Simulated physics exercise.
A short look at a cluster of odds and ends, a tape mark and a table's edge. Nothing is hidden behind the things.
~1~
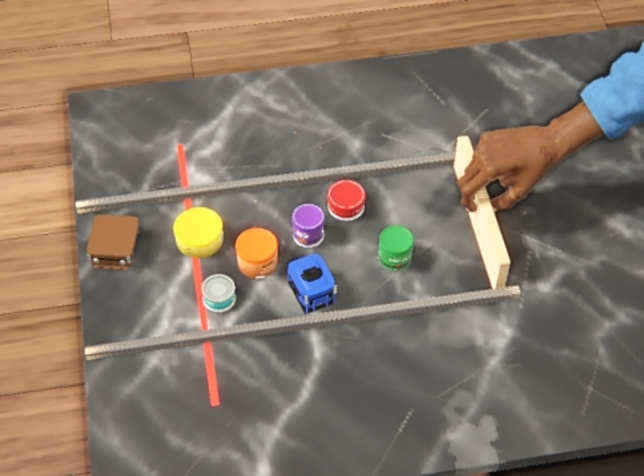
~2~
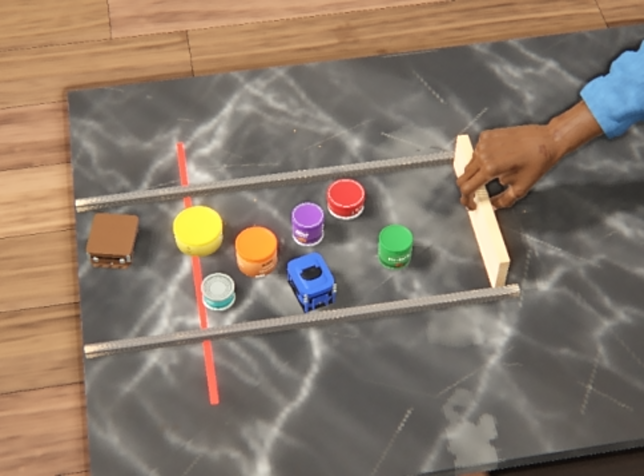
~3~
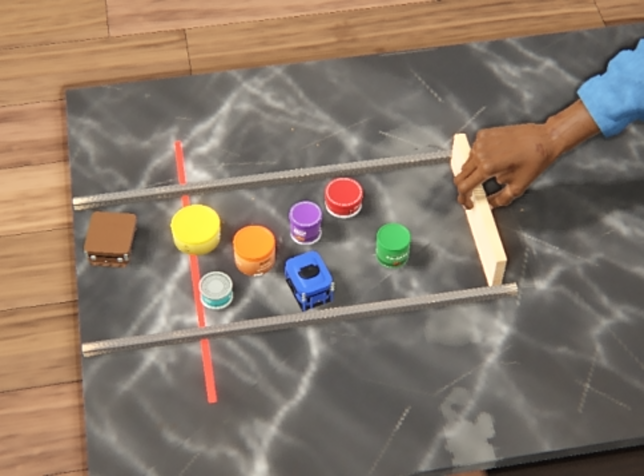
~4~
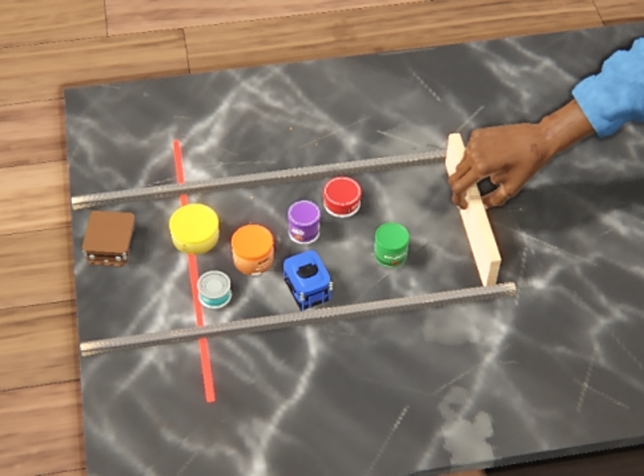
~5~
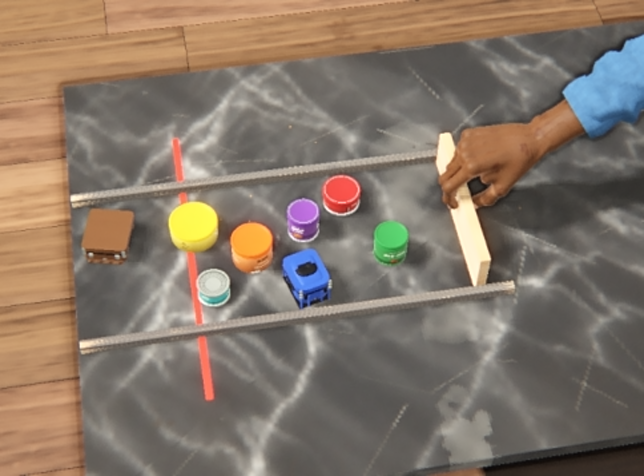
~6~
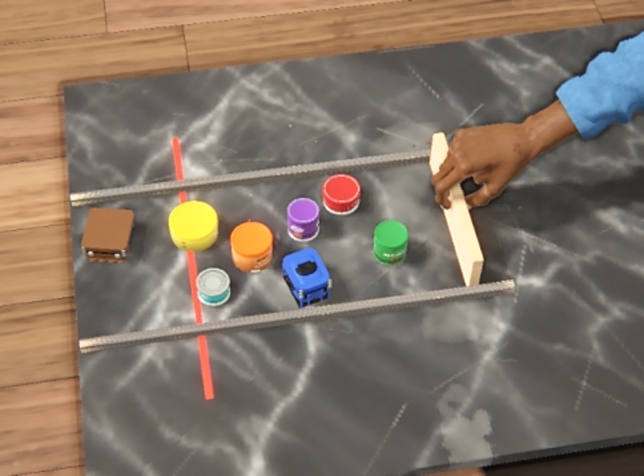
On a dark marbled tabletop, a hand slid a pale wooden board a little to the left between two rails, while the colourful tubs, blue toy car and brown block ahead of it stayed put.
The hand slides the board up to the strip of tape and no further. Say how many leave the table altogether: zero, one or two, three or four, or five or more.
Outcome: The number that fall off is zero.
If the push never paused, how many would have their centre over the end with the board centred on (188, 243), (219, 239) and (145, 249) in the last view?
Past the end: 0, 0 and 1.
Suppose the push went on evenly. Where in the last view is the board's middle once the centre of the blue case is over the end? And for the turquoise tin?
Near (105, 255) and (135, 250).
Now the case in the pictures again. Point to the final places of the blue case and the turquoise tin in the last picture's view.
The blue case at (169, 301), the turquoise tin at (136, 290).
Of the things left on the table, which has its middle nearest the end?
That is the brown case.
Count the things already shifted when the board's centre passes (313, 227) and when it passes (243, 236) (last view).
By then 4, and 7.
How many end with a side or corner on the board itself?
4 of them.
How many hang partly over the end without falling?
The number is 1.
Soon after, none off yet; brown case at rest near (109, 236); yellow tub at rest near (194, 227); turquoise tin at rest near (213, 287).
After that, none off yet; brown case at rest near (109, 236); yellow tub displaced a little near (166, 224); turquoise tin displaced about its own width near (175, 286).
In the end, the number that fall off is zero.
